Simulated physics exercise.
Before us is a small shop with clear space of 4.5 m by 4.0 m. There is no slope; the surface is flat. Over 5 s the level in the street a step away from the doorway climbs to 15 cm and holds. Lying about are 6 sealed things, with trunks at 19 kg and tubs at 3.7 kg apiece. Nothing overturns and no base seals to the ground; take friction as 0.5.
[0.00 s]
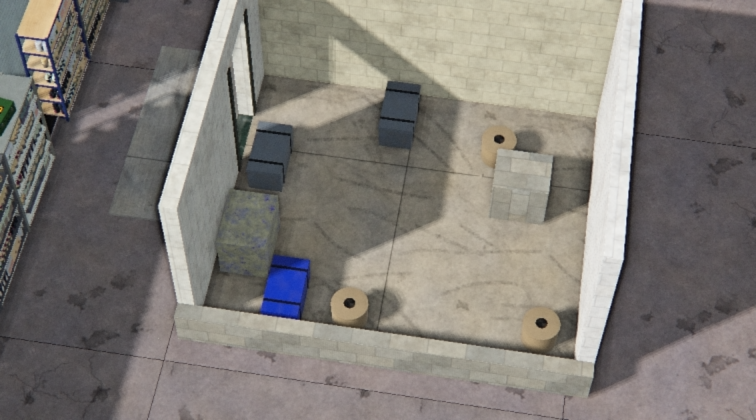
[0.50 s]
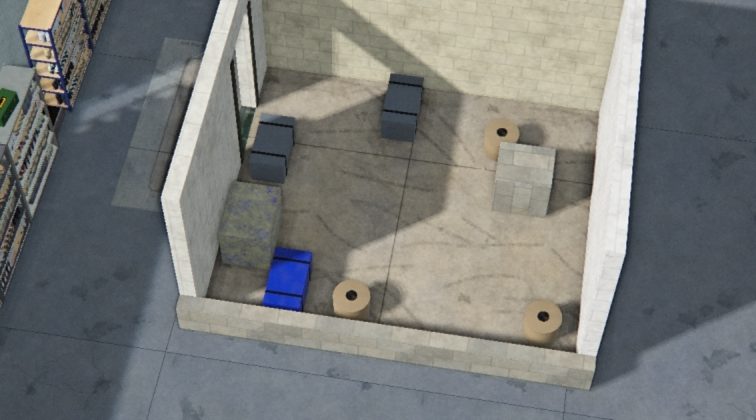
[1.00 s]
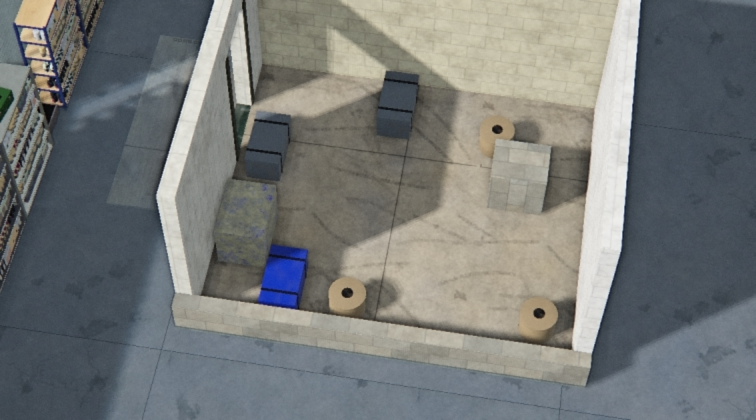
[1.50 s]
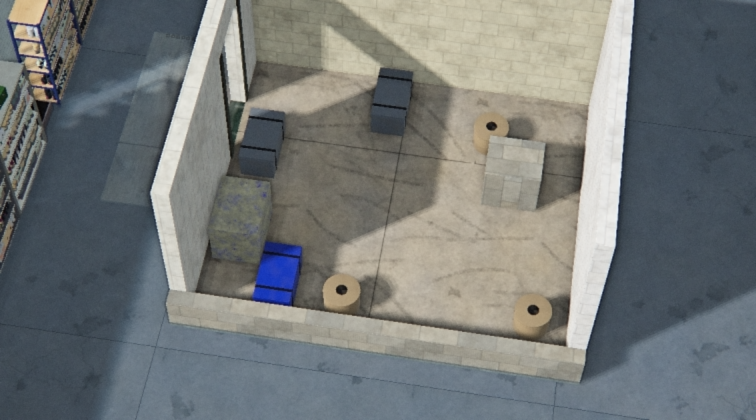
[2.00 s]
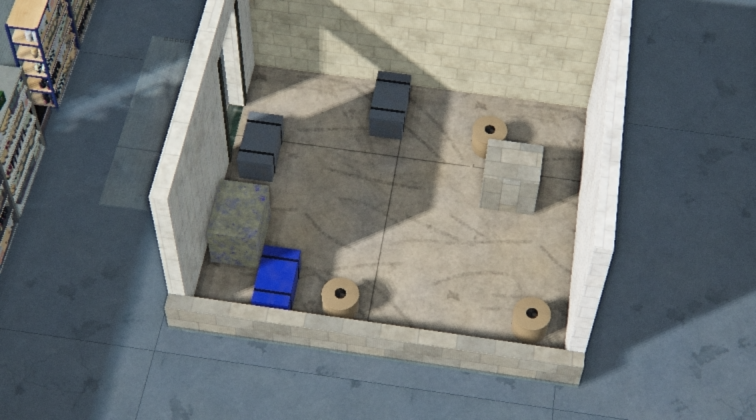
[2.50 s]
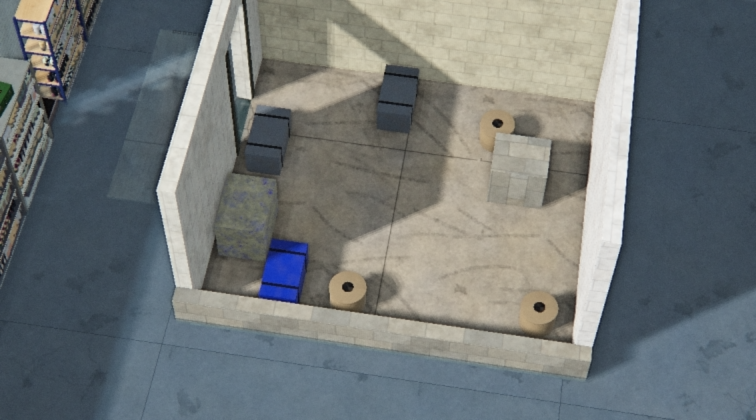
A small roofless shop with pale block walls sits on a flat floor, seen from high above at an angle, with stocked shelves at the far left. Inside, a blue trunk lies near the front left beside a mottled block, two dark grey trunks stand farther back, and three tan tubs and a pale block occupy the rest. Nothing inside moves; only the camera drifts slightly, while the outer ground turns from purplish-grey to blue-grey.
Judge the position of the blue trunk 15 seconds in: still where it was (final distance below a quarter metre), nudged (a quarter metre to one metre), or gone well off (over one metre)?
It's going to remain roughly in place.
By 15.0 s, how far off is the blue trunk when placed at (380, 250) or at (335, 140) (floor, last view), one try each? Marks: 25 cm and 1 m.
From the first spot it would stay roughly in place, and from the second it would go a long distance.
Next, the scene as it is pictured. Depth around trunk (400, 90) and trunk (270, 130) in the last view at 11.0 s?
Depths: Near 4 cm, then near 3 cm.
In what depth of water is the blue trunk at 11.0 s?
3 cm, roughly.
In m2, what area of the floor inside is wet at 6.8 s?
I'd estimate close to 6.5 m2.
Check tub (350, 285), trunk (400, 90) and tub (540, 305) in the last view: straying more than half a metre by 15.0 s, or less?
Result, in order: Lower / higher / lower.
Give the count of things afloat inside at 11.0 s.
Of them, 1.
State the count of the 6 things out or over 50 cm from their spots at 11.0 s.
The answer is 3.
After 3.5 s the blue trunk is near (284, 269), 0.0 m from its start, aground; 0 afloat.
After 6.8 s the blue trunk is near (284, 269), 0.0 m from its start, aground; 0 afloat.
After 11.0 s the blue trunk is near (284, 269), 0.0 m from its start, aground; 1 afloat.
After 15.0 s the blue trunk is near (284, 269), 0.0 m from its start, aground; 4 afloat.
